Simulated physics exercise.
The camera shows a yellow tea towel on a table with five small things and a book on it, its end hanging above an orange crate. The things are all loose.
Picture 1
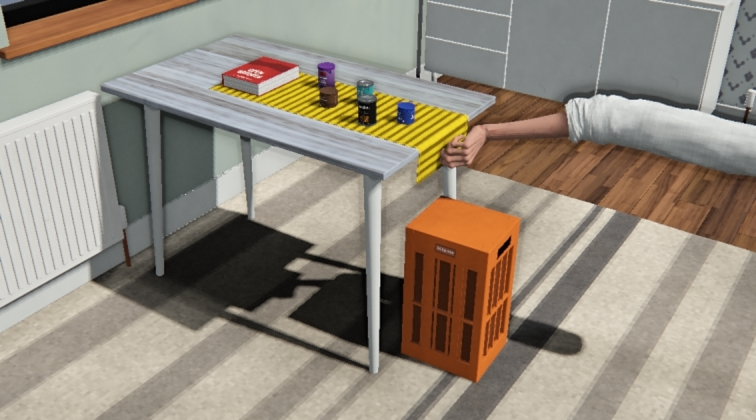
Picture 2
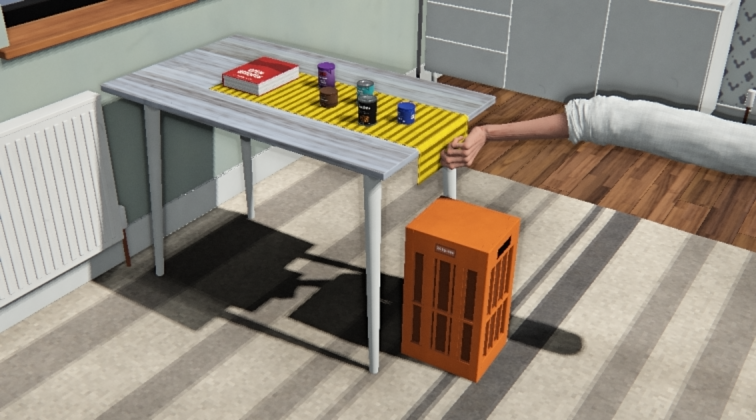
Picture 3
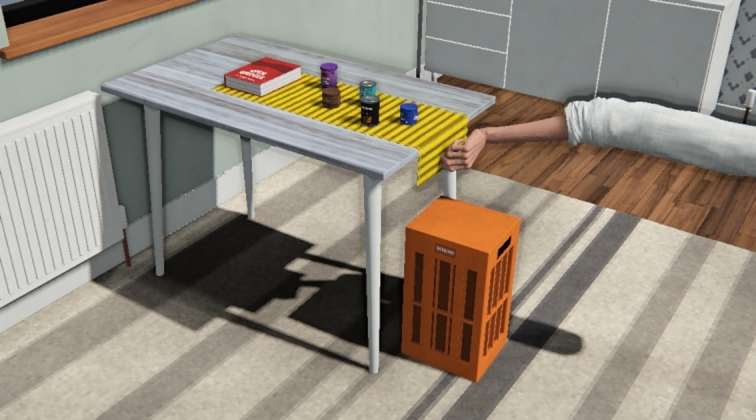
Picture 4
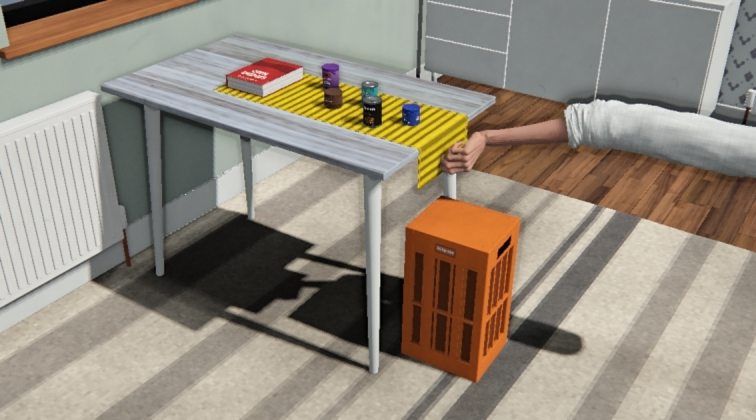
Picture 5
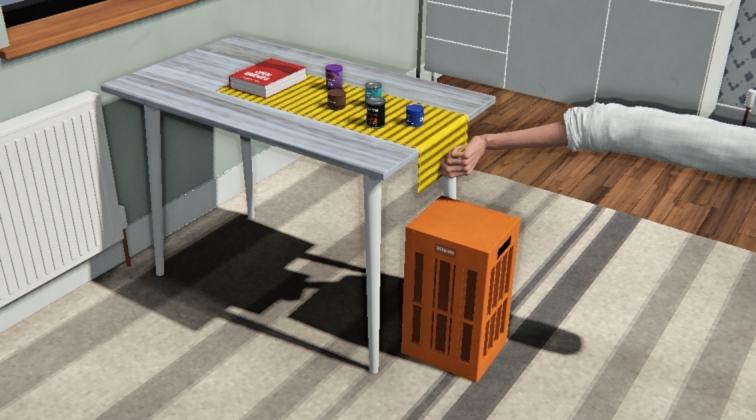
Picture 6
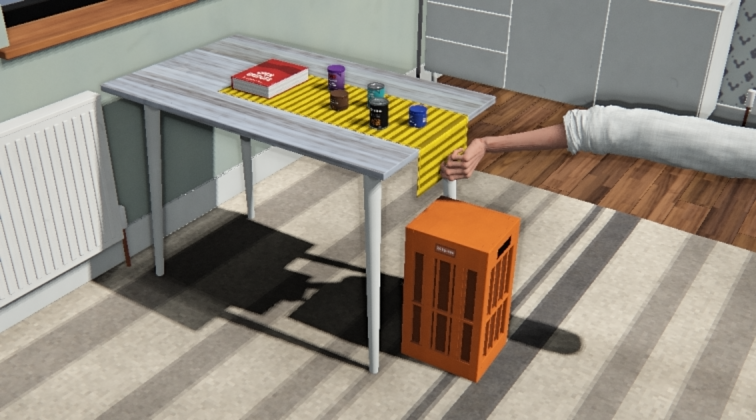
On a table, a hand slowly draws a yellow cloth rightward, carrying small pots and a book.
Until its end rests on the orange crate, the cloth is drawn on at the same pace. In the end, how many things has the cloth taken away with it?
Well, the number that leaves the top comes to exactly one there.
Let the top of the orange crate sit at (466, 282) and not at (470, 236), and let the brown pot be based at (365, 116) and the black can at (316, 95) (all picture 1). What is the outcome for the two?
The brown pot comes down; the black can keeps its place on top.
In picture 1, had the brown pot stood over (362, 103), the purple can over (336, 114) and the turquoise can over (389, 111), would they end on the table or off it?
Brown pot: Still on; purple can: Still on; turquoise can: Still on.
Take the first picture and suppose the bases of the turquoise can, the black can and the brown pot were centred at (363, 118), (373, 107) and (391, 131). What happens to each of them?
The turquoise can is still on top, the black can is still on top and the brown pot is off the top.
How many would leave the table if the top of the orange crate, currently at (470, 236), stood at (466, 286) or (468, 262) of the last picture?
That would be 3 and 2.
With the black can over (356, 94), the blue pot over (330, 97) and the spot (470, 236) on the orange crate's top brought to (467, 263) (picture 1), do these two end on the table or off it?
Black can stays, blue pot stays.
A little later, hem on the crate; blue pot gone.
When it is over, hem on the crate; blue pot gone. The table loses one.
